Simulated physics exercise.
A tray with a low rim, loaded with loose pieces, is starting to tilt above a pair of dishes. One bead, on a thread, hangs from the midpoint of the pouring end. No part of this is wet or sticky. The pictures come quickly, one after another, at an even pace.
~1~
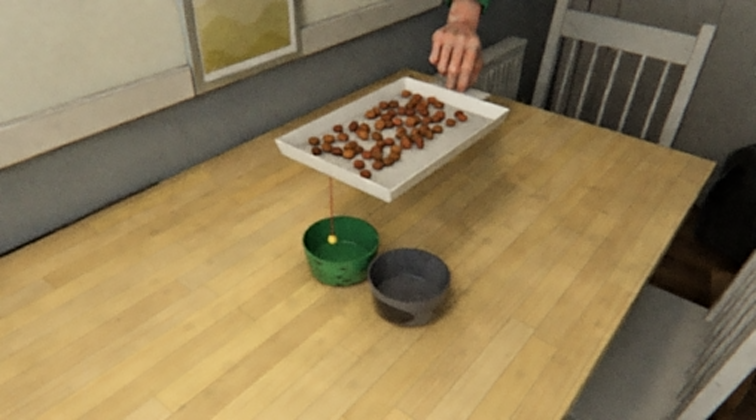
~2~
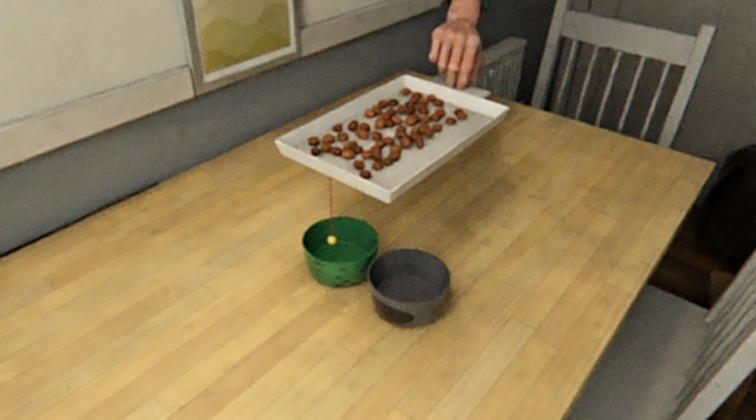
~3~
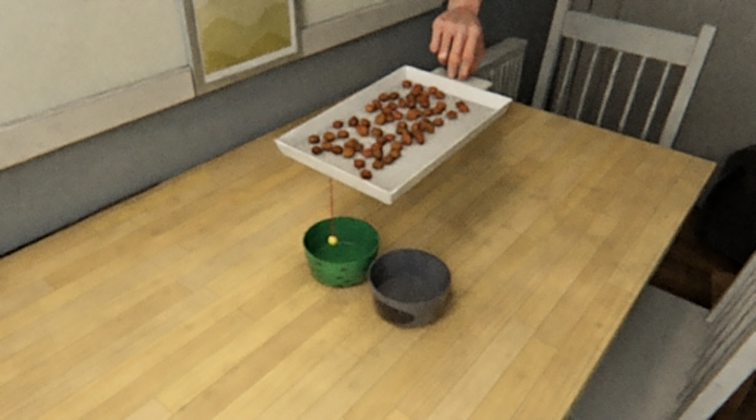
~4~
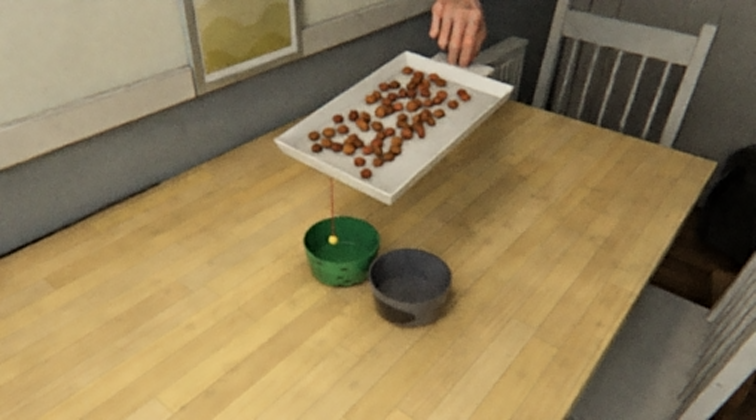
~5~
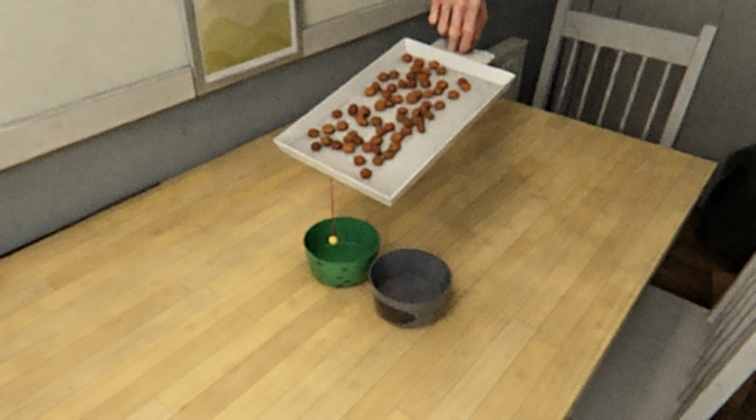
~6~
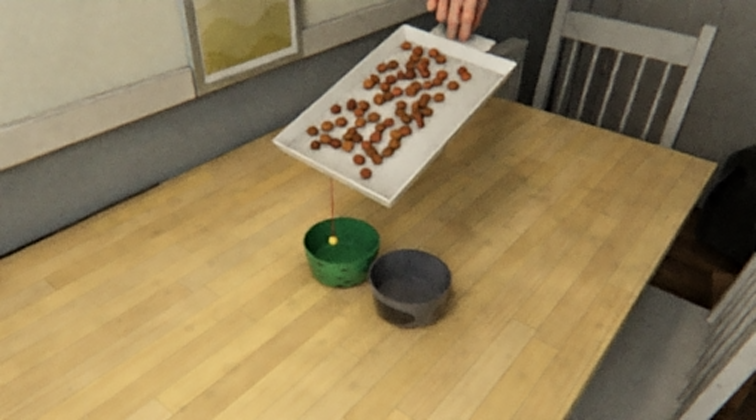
A white tray of small brown pieces, held by a hand at its far end, tilted steadily more steeply as that end rose above a green bowl and a dark gray one.
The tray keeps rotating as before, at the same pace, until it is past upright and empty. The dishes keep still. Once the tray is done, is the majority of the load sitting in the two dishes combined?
Looks like the dishes end up with a minority of it in the end.
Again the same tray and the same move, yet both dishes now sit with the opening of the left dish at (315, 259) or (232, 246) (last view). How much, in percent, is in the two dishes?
You'd get near 80 per cent and afterwards near 30 per cent.
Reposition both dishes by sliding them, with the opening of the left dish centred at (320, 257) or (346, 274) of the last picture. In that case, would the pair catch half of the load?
Catch, run one: Past the halfway mark; run two: Past the halfway mark.
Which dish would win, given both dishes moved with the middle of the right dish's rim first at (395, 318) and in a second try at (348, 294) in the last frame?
The left of the pair the first time, the right of the pair the second.
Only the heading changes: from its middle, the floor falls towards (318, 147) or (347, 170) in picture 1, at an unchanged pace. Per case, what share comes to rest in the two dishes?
You'd see roughly 0 per cent the first time and 0 per cent the second.
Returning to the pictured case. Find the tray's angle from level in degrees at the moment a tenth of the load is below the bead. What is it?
At roughly 75°.
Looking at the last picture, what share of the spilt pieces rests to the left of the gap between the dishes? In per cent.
90 per cent or thereabouts.
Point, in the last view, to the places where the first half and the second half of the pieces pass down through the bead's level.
(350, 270) for the early half, (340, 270) for the late half.
Just after the last frame, tray tipped steeply; every one on the tray.
A moment on, tray tipped past a quarter turn; roughly a quarter on the tray; just a few in the right dish; roughly half outside both; roughly a quarter in the air.
Further on, tray tipped past a quarter turn; about a tenth in the right dish; almost all outside both.
When it is over, tray tipped past a quarter turn; about a tenth in the right dish; not one in the left dish; almost all outside both.
